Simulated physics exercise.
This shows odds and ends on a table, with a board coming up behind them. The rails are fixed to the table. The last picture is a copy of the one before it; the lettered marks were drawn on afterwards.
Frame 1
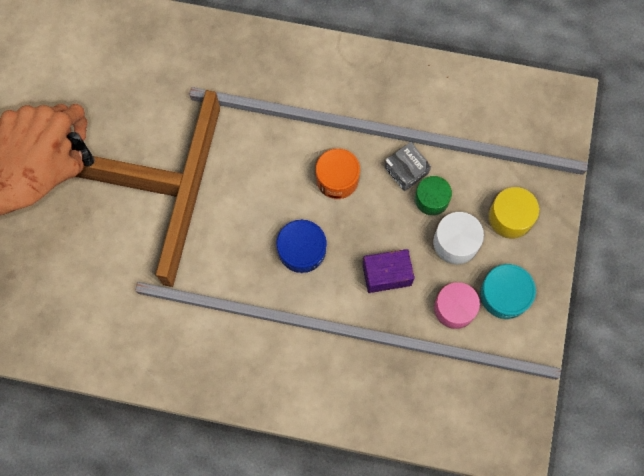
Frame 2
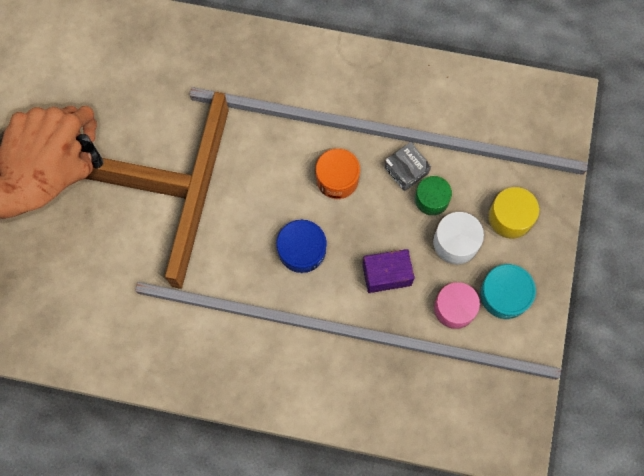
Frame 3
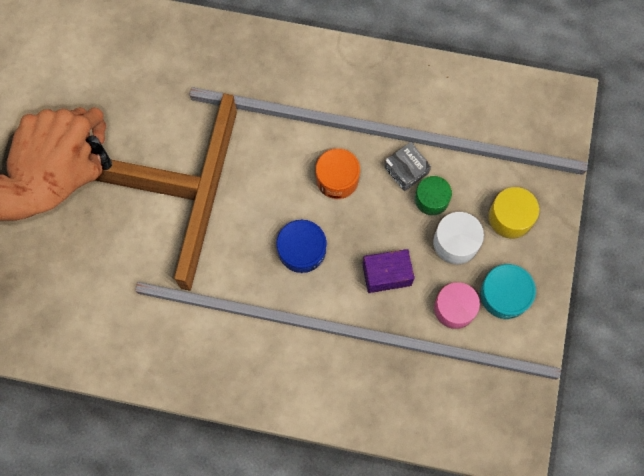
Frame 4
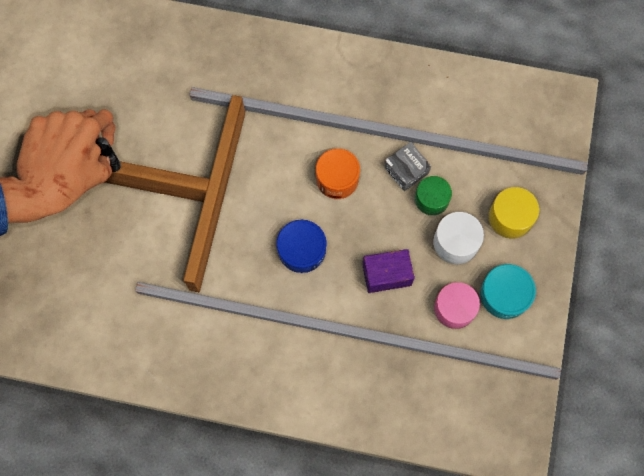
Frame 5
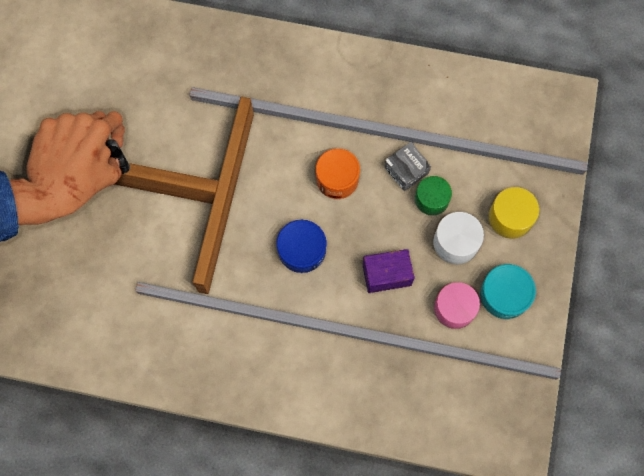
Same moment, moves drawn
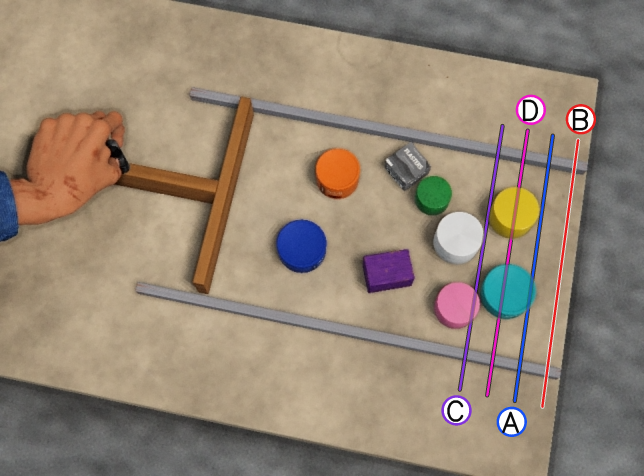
On a tabletop between two grey rails, a hand slid a wooden T-shaped board slowly a short way to the right, while the colourful tubs, purple block and small grey object ahead of it stayed still.
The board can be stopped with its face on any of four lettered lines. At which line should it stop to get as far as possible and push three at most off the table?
At D, and not beyond.
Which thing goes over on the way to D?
The yellow pot goes over.
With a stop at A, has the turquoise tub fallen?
Yes.
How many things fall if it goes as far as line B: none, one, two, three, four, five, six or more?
In all, six or more.
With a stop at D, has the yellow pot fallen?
Yes.
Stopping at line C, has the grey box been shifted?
Yes.
On the copy, A at (535, 262); B at (561, 267); C at (482, 252); D at (508, 257).
On D. First, board (326, 208); orange jar (362, 179); purple block (397, 274).
Then, board (432, 228); yellow pot (536, 211); turquoise tub (513, 290).
Finally, board (511, 244); yellow pot over the edge; white tin (578, 242); one fallen.
By contrast, A drops five; B drops nine; C is within the limit but short.
